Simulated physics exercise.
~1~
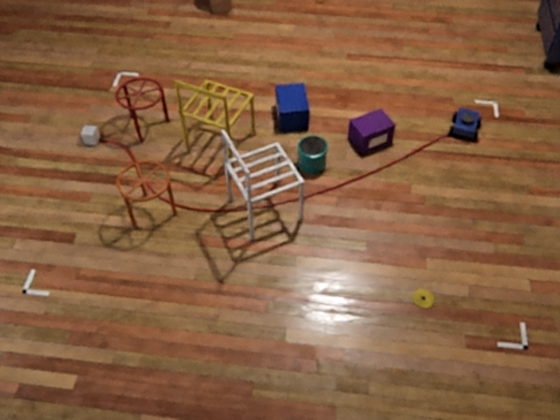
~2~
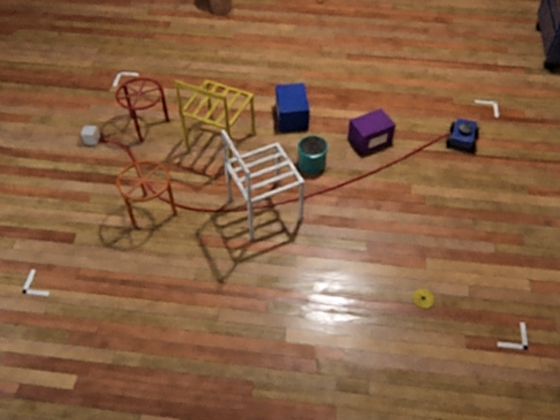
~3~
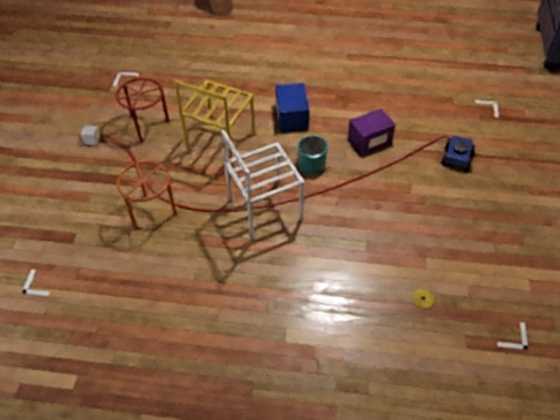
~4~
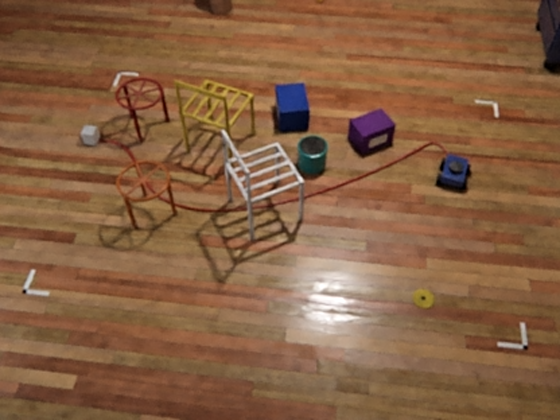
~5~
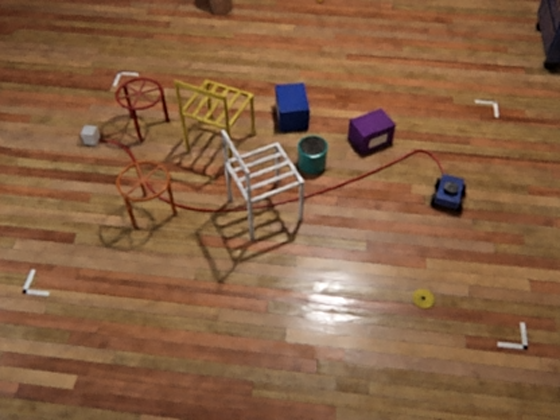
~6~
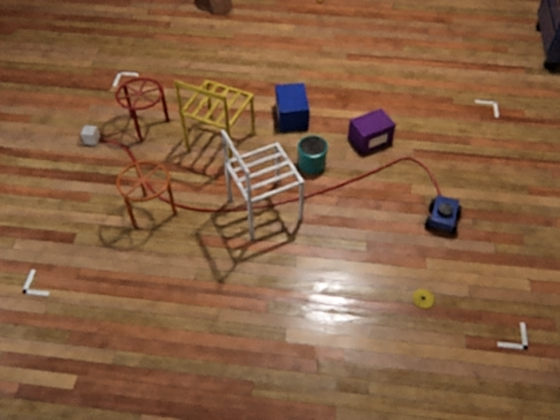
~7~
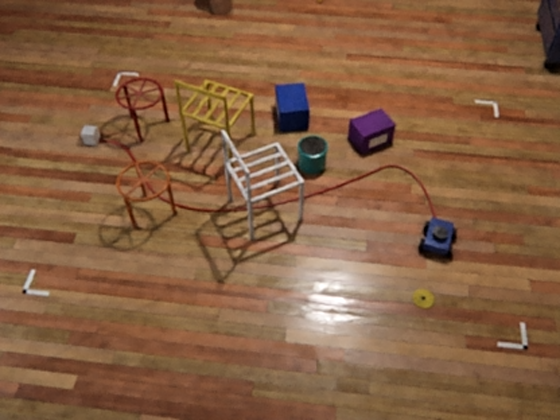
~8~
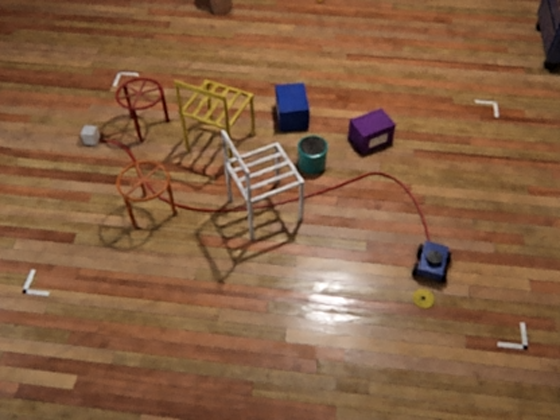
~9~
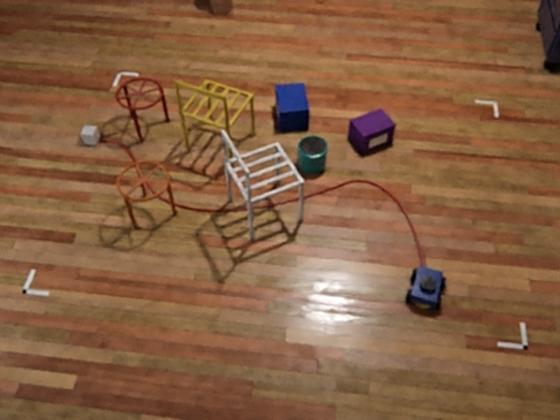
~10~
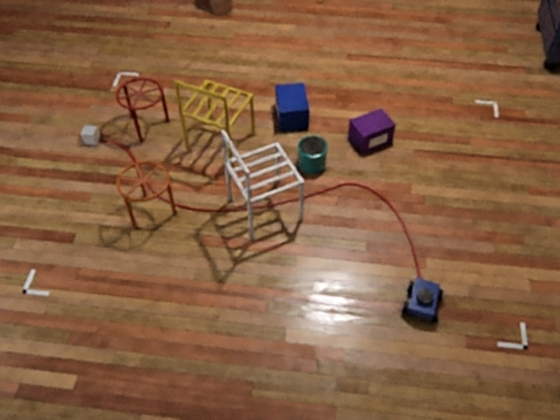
A wooden workshop floor, seen from high above at an angle, has white tape corners marking an area. Red and orange stools stand at the left beside a yellow chair and a white chair, with a blue carton, teal pot and purple carton toward the middle. A red lead winds past them to a small blue cart at the upper right. The cart rolls steadily down and slightly left, drawing the lead into a widening curve. It reaches the yellow ring at the lower right and covers it, ending there with the furniture and cartons still in place.
